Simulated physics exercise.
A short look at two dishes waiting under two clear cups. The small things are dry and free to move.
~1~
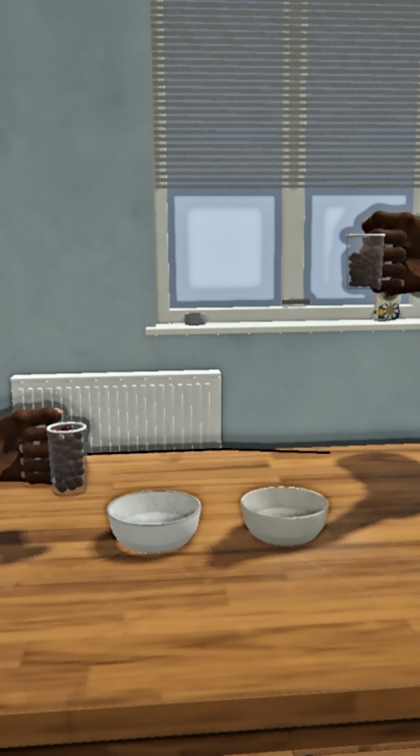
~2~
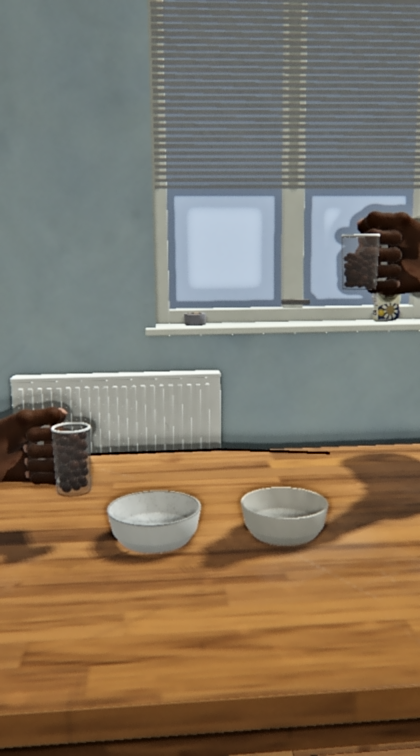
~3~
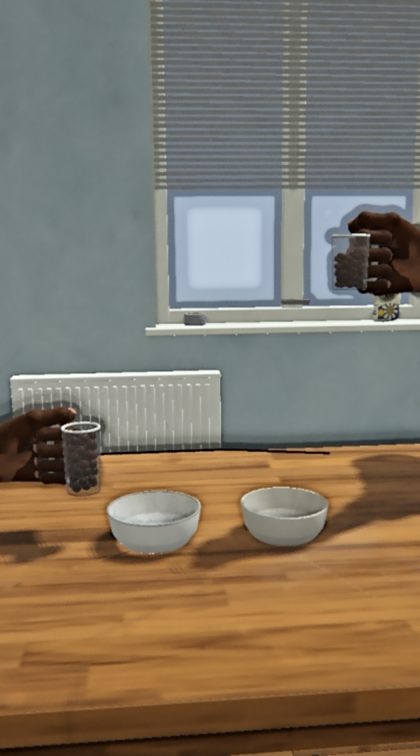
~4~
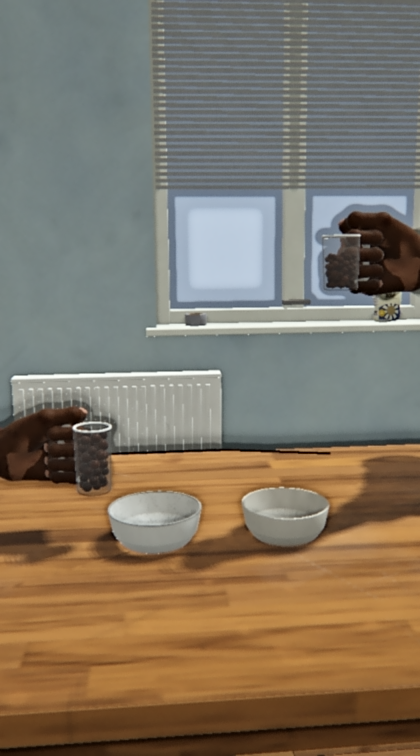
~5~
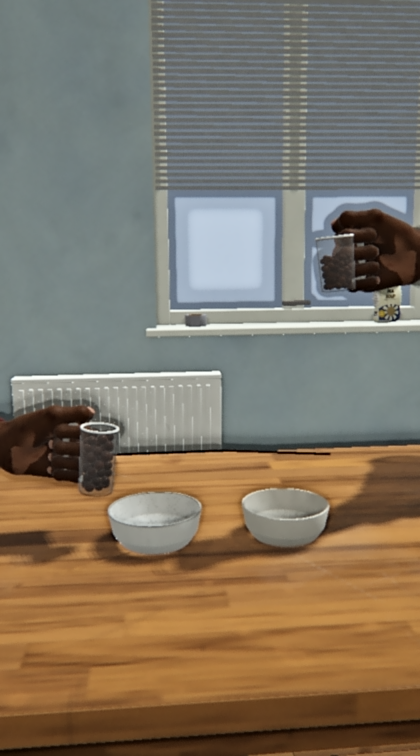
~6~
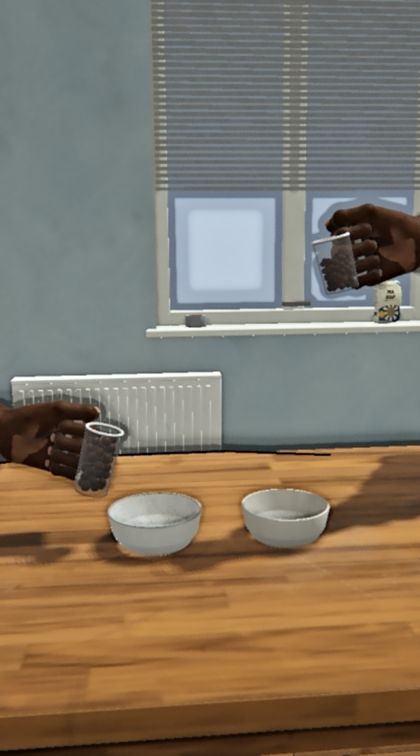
The clip shows two hands holding clear cups of small dark pieces, the right one higher, near two empty bowls on a wooden table; both hands move inward, then tilt their cups slightly toward the bowls.
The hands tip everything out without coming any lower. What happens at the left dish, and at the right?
Left dish catches the lot, right dish lets several get away.
Then, 0.52 s past the last view, left, all still in the cup; right, all still in the cup.
Then, 0.98 s past the last view, left, most still in the cup, a small part in the dish, a small part in the air; right, nearly all still in the cup, a small part in the air.
Then, 1.37 s past the last view, left, all in the dish; right, about half in the dish, a stray few outside the dish, about half in the air.
Finally, left, all in the dish, none outside the dish; right, most in the dish, a small part outside the dish.
